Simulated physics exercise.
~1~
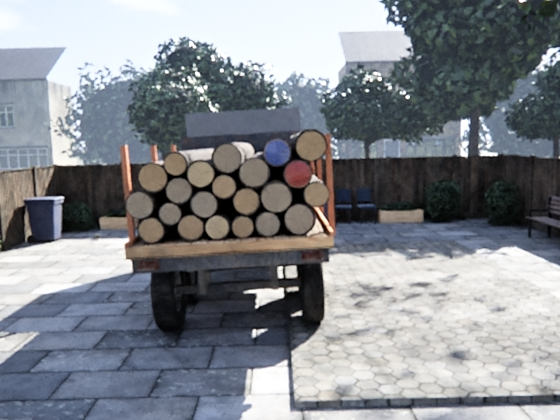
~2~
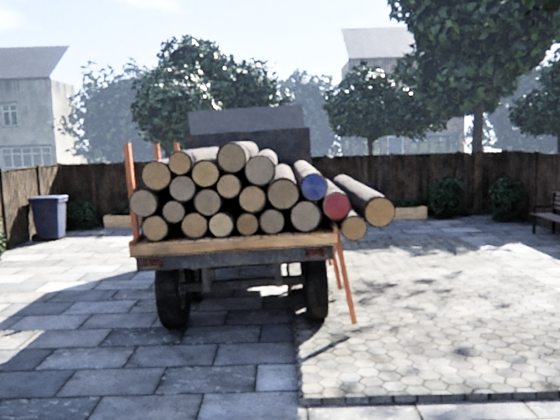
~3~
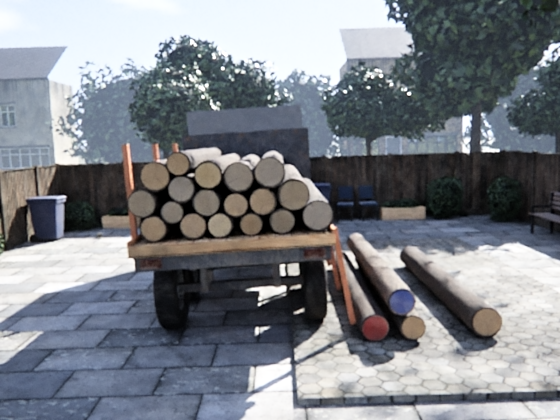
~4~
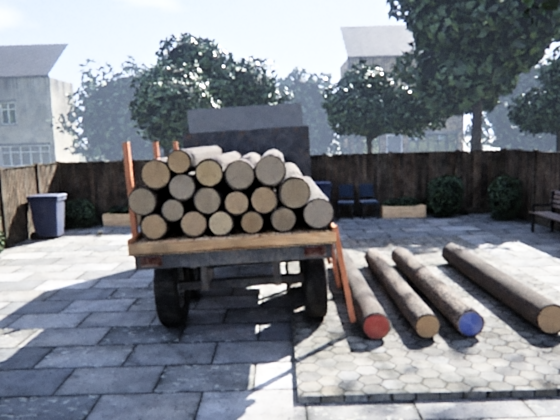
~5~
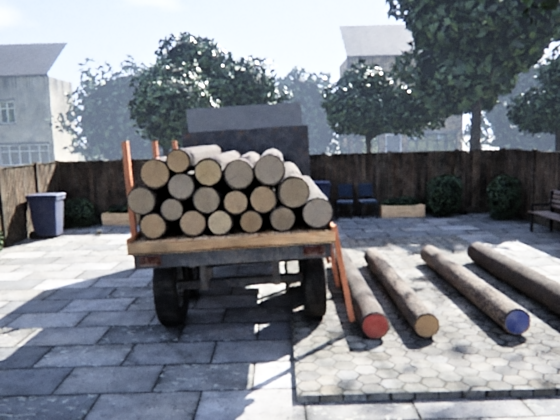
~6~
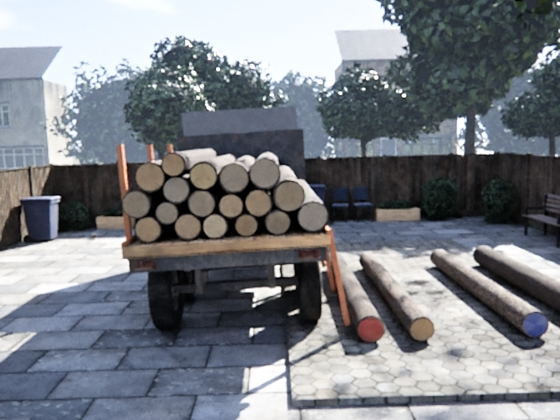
A flatbed lorry stacked with timber logs stands in a sunlit paved yard, seen from behind by a slightly swaying camera, with a wooden fence, trees and pale buildings beyond. Orange posts hold the pile at both sides, and near its upper right are one blue-ended log and one red-ended log. The right-hand posts swing down, and logs at that side roll over the edge. Four drop to the paving, the red one settling near the lorry while the blue one rolls farther right. The rest stay stacked on the deck, and the four fallen logs lie on the ground at right.
